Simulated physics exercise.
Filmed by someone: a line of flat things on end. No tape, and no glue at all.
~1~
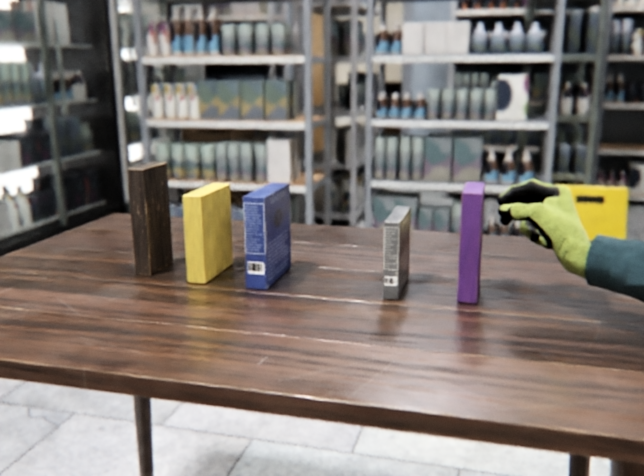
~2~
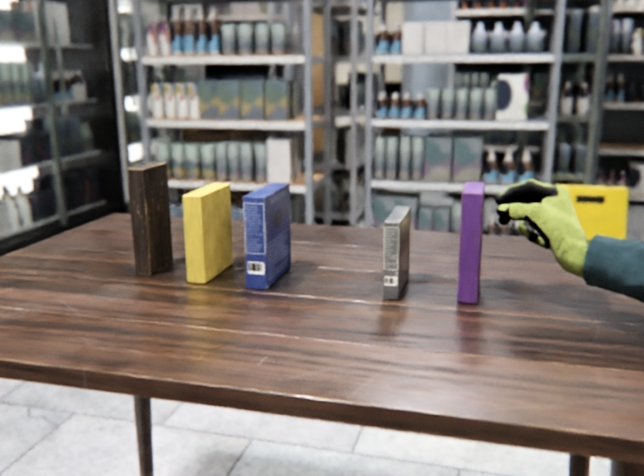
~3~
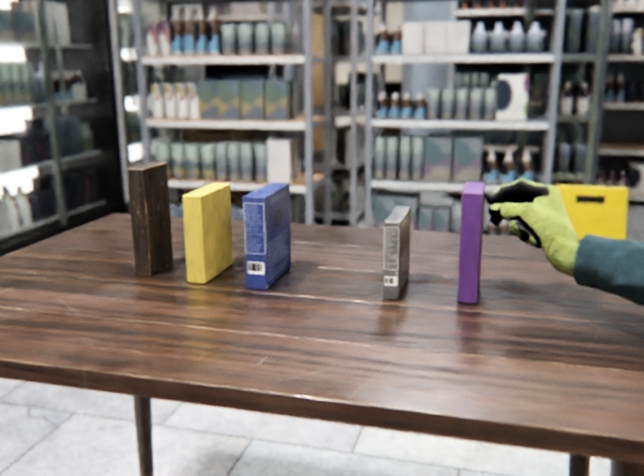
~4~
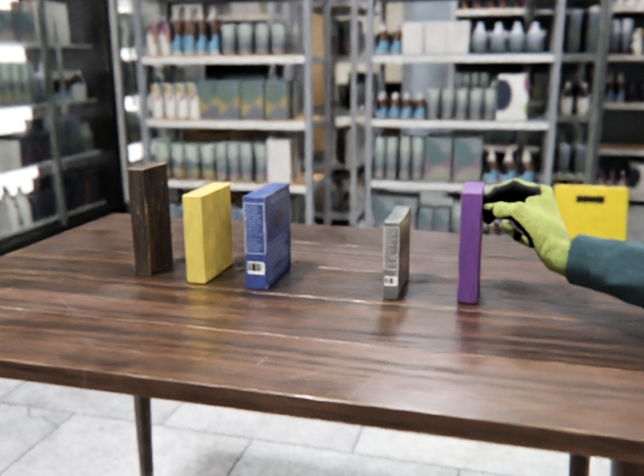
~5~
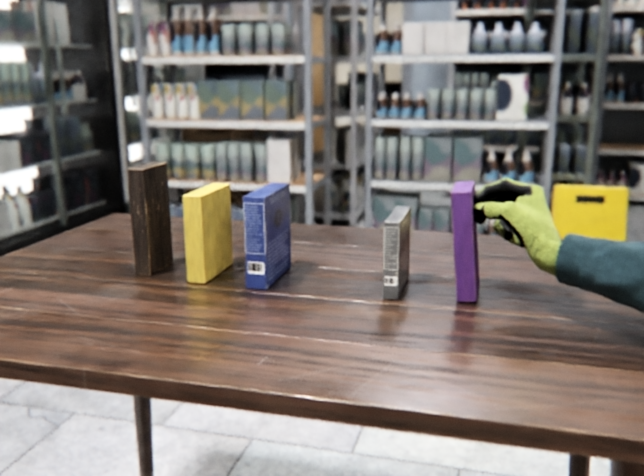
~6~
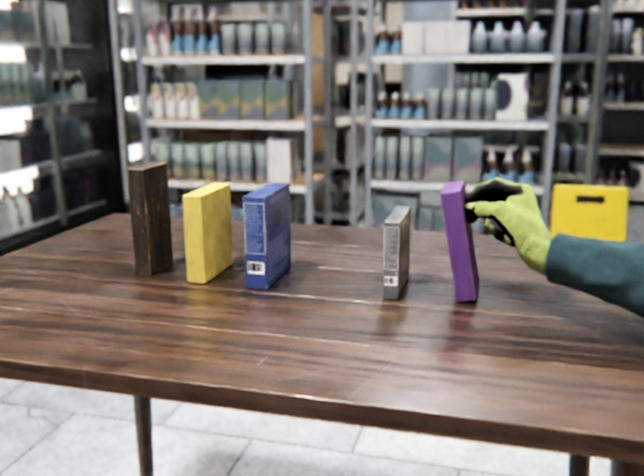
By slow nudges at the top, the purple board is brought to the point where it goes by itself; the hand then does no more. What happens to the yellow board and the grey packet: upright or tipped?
As I see it, the yellow board will stay erect, the grey packet will come down.
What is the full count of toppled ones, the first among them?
2 in total.
Then, 0.30 s past the last view, purple board 53° over; grey packet rocked 29° from its first pose near (377, 251).
Then, 0.40 s past the last view, purple board 76° over; grey packet on its side near (350, 276).
Finally, down or leaning hard on the table, grey packet; the other 2 still in place. Final places as the last picture's camera would see them, yellow board near (209, 232), grey packet near (345, 276).
